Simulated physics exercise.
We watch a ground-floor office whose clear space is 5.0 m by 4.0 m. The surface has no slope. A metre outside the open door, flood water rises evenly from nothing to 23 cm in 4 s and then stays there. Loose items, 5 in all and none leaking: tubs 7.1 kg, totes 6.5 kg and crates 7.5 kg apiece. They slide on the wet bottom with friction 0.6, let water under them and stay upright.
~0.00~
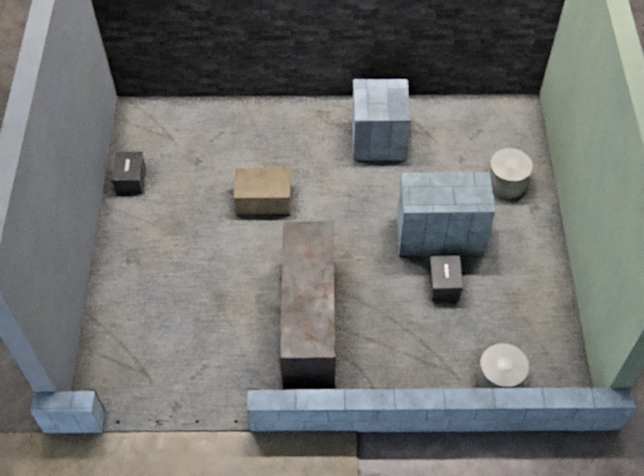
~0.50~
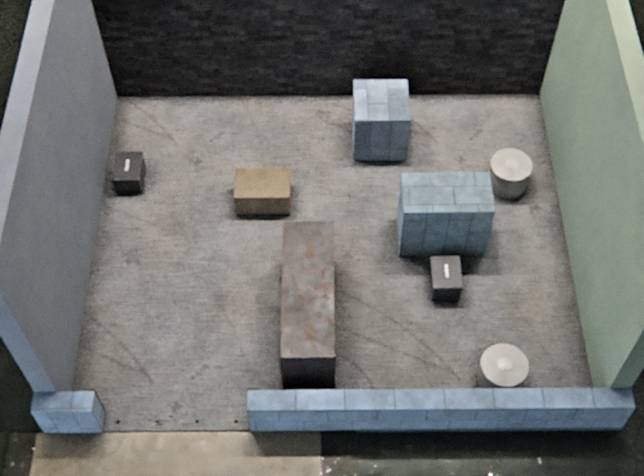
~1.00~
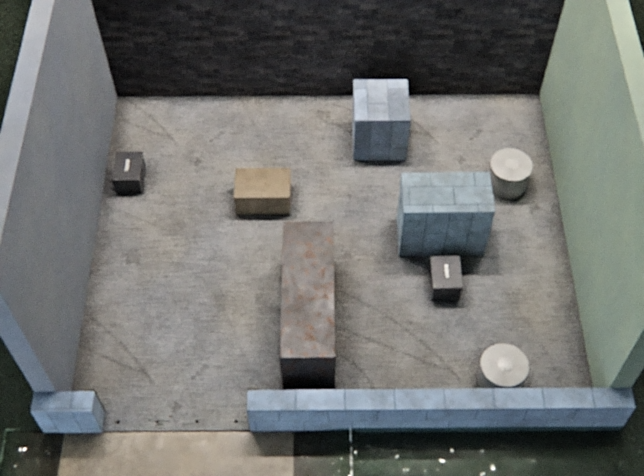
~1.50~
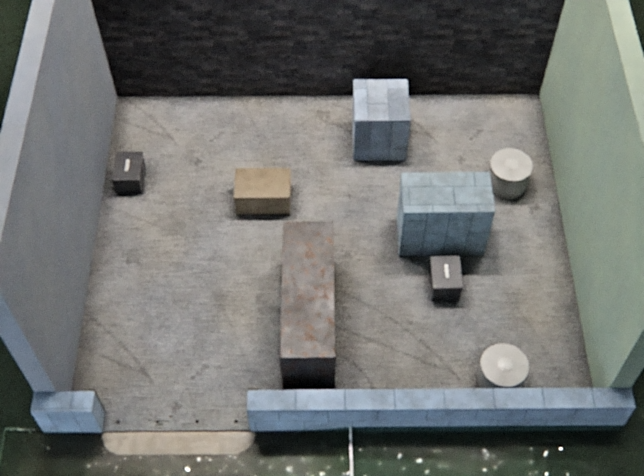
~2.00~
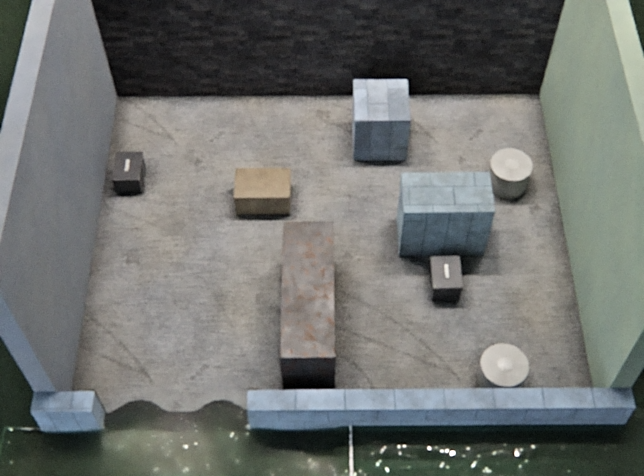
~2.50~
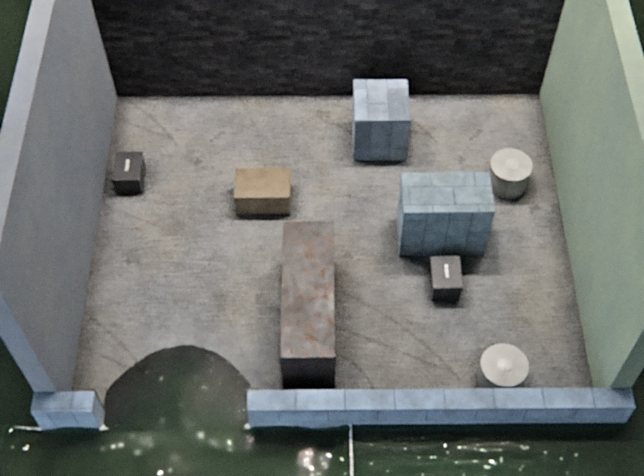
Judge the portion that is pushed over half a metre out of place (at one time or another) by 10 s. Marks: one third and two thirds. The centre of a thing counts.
That comes to from one to two thirds.
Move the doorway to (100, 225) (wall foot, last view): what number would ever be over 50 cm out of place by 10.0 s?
In that case 3 of them.
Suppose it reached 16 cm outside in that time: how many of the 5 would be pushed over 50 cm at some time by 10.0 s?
Then 2.
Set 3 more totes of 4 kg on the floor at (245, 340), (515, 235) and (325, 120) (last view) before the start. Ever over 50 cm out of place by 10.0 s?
In that order: Past it, under, less.
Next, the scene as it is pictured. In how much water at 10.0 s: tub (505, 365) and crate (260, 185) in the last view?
About 0 and 16 cm.
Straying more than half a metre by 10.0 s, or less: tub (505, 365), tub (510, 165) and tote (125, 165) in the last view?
In that order: Short of it, under, more.
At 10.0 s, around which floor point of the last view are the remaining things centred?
At about (408, 211).
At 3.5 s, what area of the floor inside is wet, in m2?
Some 3.0 m2.
After 3.5 s 0 of 5 are over 50 cm from their spots; 0 afloat.
After 4.5 s 0 of 5 are over 50 cm from their spots; 0 afloat.
After 7.0 s 2 of 5 are over 50 cm from their spots; 2 afloat.
After 10.0 s 2 of 5 are over 50 cm from their spots, and 2 have been at some point; 3 afloat.
